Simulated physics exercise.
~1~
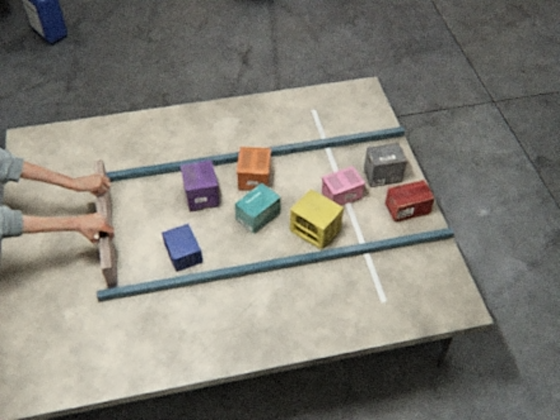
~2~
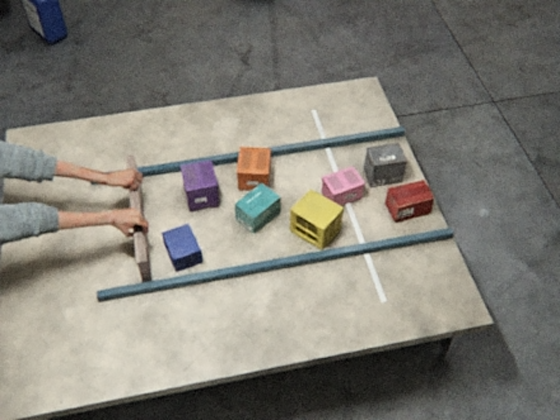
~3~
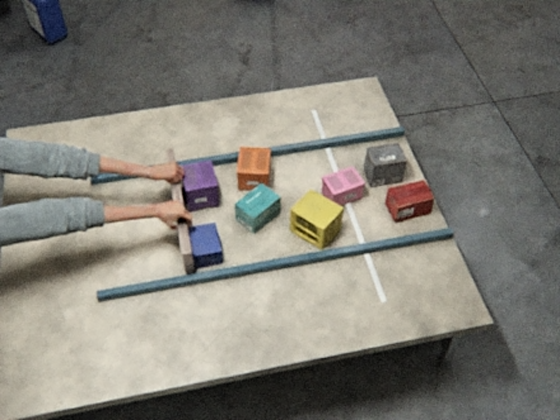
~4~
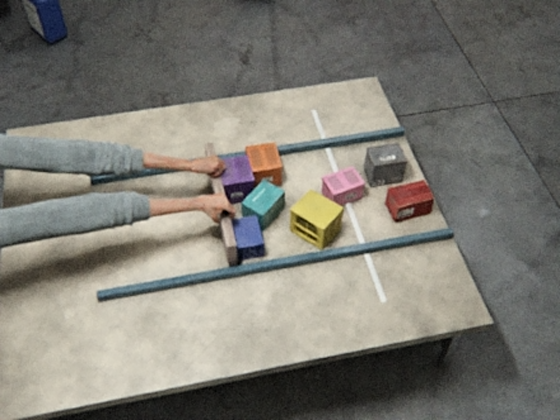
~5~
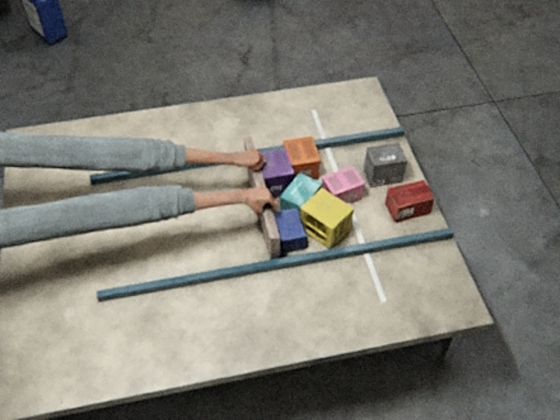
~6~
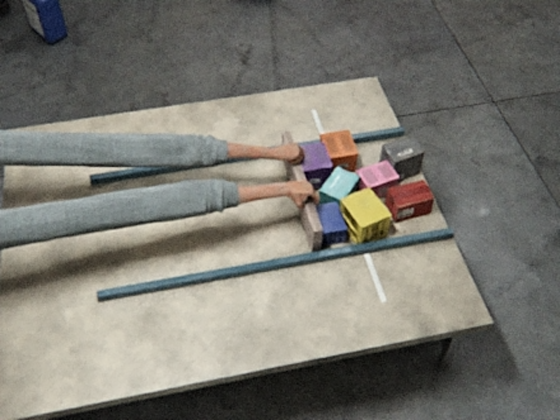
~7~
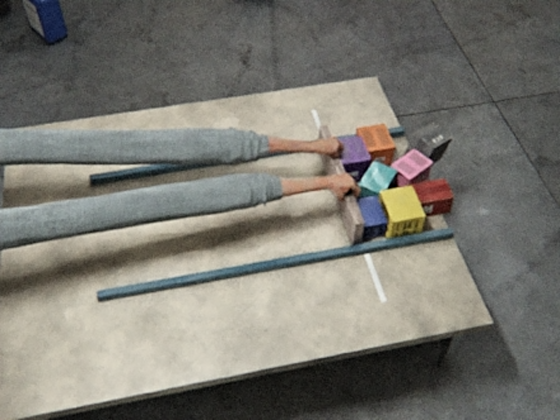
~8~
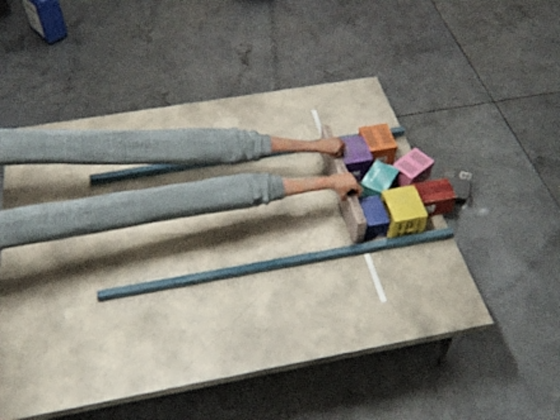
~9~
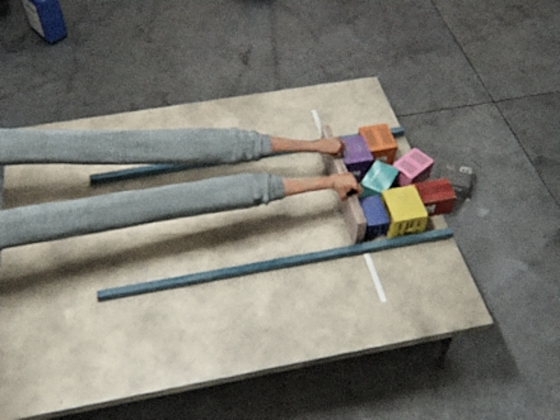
To begin with, eight coloured parcels and tubs stand scattered between two battens on a low platform, while two hands hold an upright plank at the left. The hands slide the plank right, reaching the blue crate first and then the purple tote. The orange tote, turquoise box and yellow crate are gathered up next, and the bunch closes on the pink, grey and red ones. As the plank reaches the white tape, the grey parcel tips over the right edge. The plank stops there, with the grey parcel down beyond the platform and the others still crowded on it.
